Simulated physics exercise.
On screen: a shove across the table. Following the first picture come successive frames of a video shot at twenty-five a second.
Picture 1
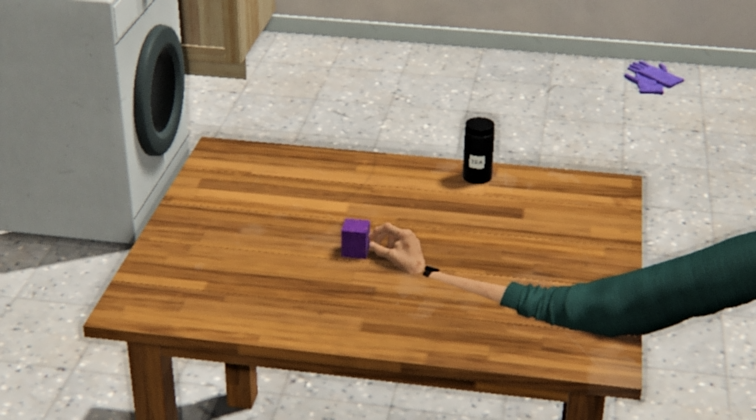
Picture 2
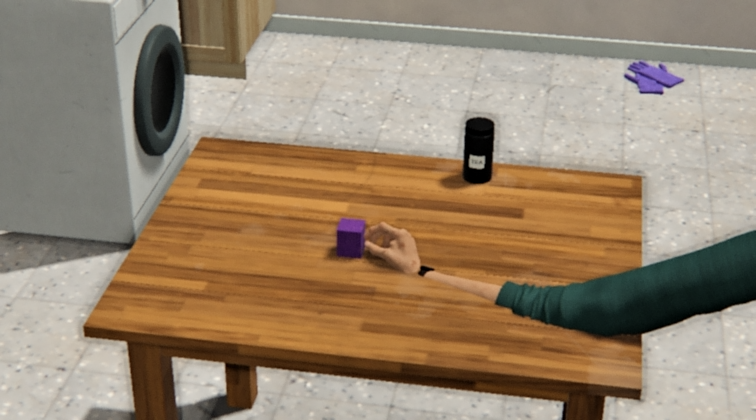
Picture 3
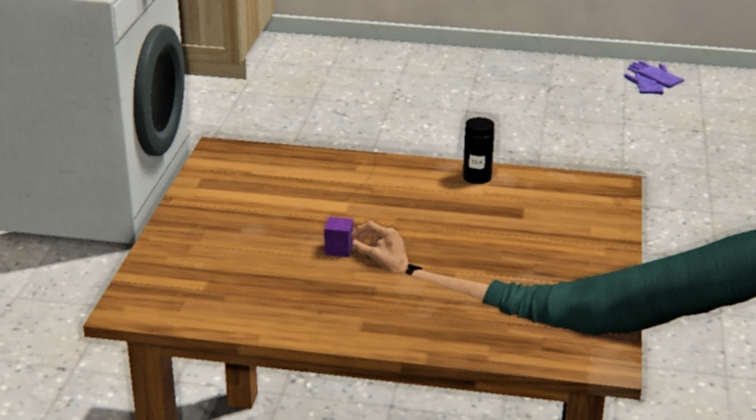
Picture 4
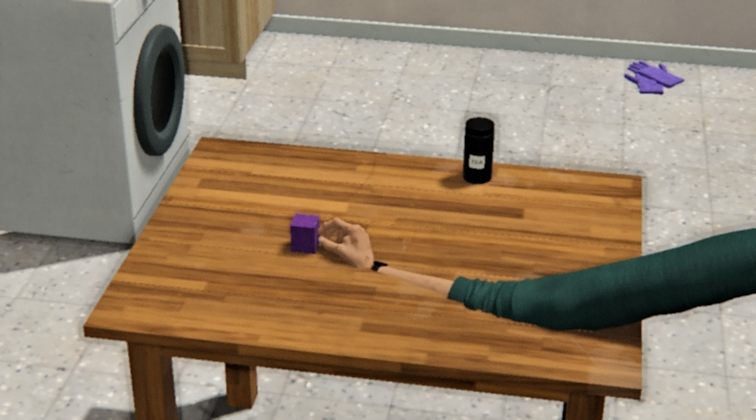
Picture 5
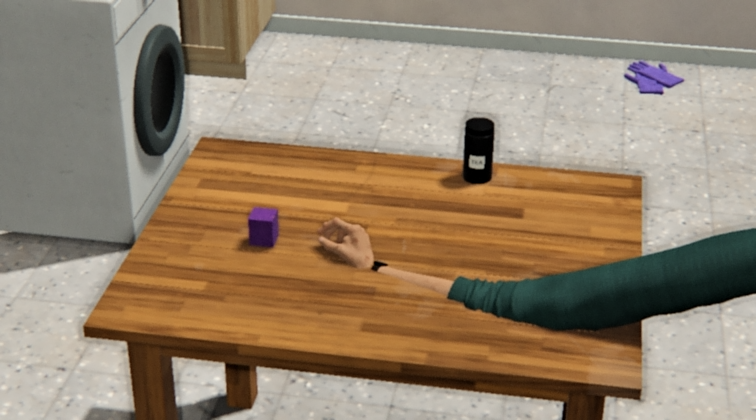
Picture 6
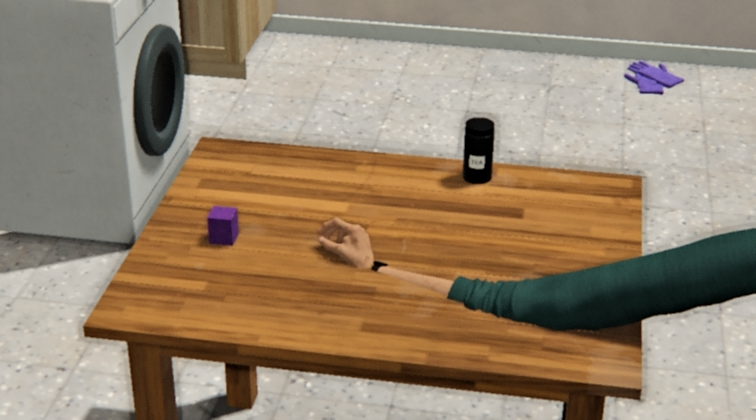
On a wooden table in a room with a front-loading machine, a hand in a green sleeve pushes a purple block leftward past a dark bottle, then stays still while the block slides farther left on its own.
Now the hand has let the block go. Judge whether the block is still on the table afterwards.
Beyond the rim.
Then, 0.20 s past the last view, purple block now off the table.
Then, 0.50 s past the last view, things are still on the move.
Finally, off the table, purple block.
